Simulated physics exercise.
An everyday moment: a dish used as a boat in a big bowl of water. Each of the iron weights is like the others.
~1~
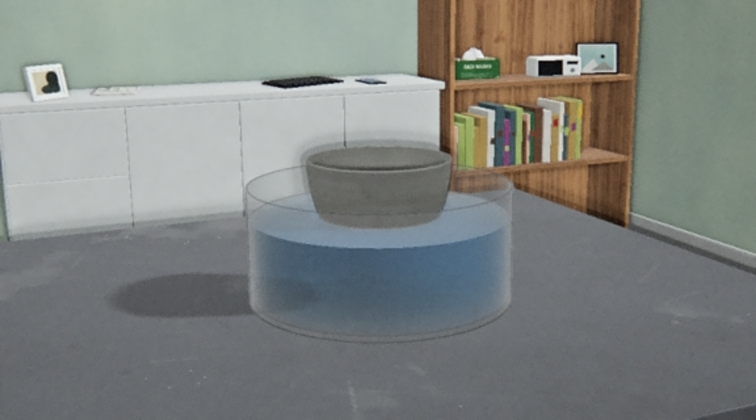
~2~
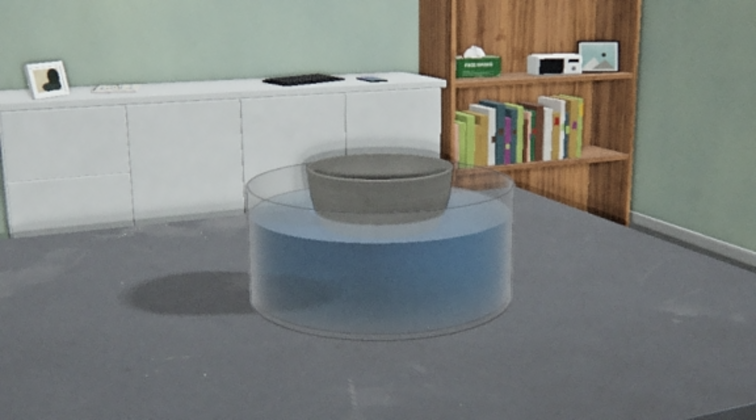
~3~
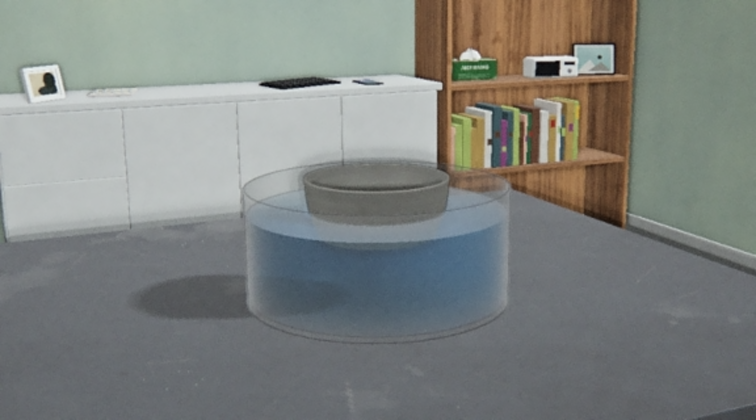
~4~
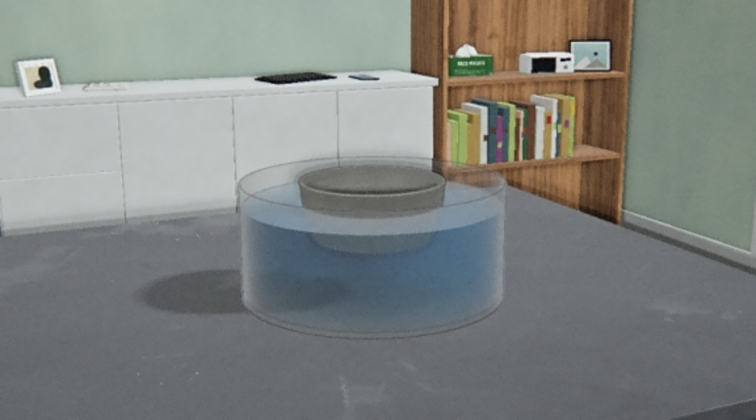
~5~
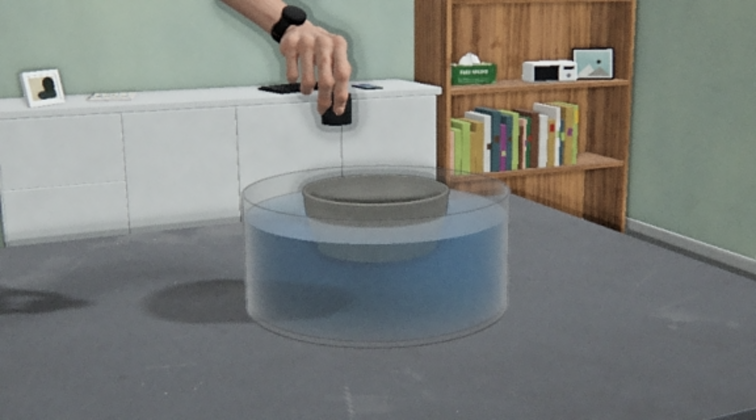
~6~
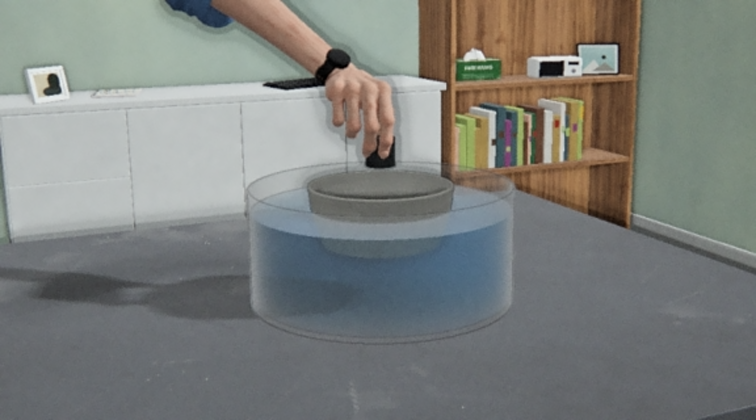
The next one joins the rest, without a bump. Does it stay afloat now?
My guess is it copes with the weight.
A moment on, the iron weight is in and the dish dips.
Further on, it steadies; about a fifth of its side above the surface.
When it is over, the dish floats; about a fifth of its side above the surface.
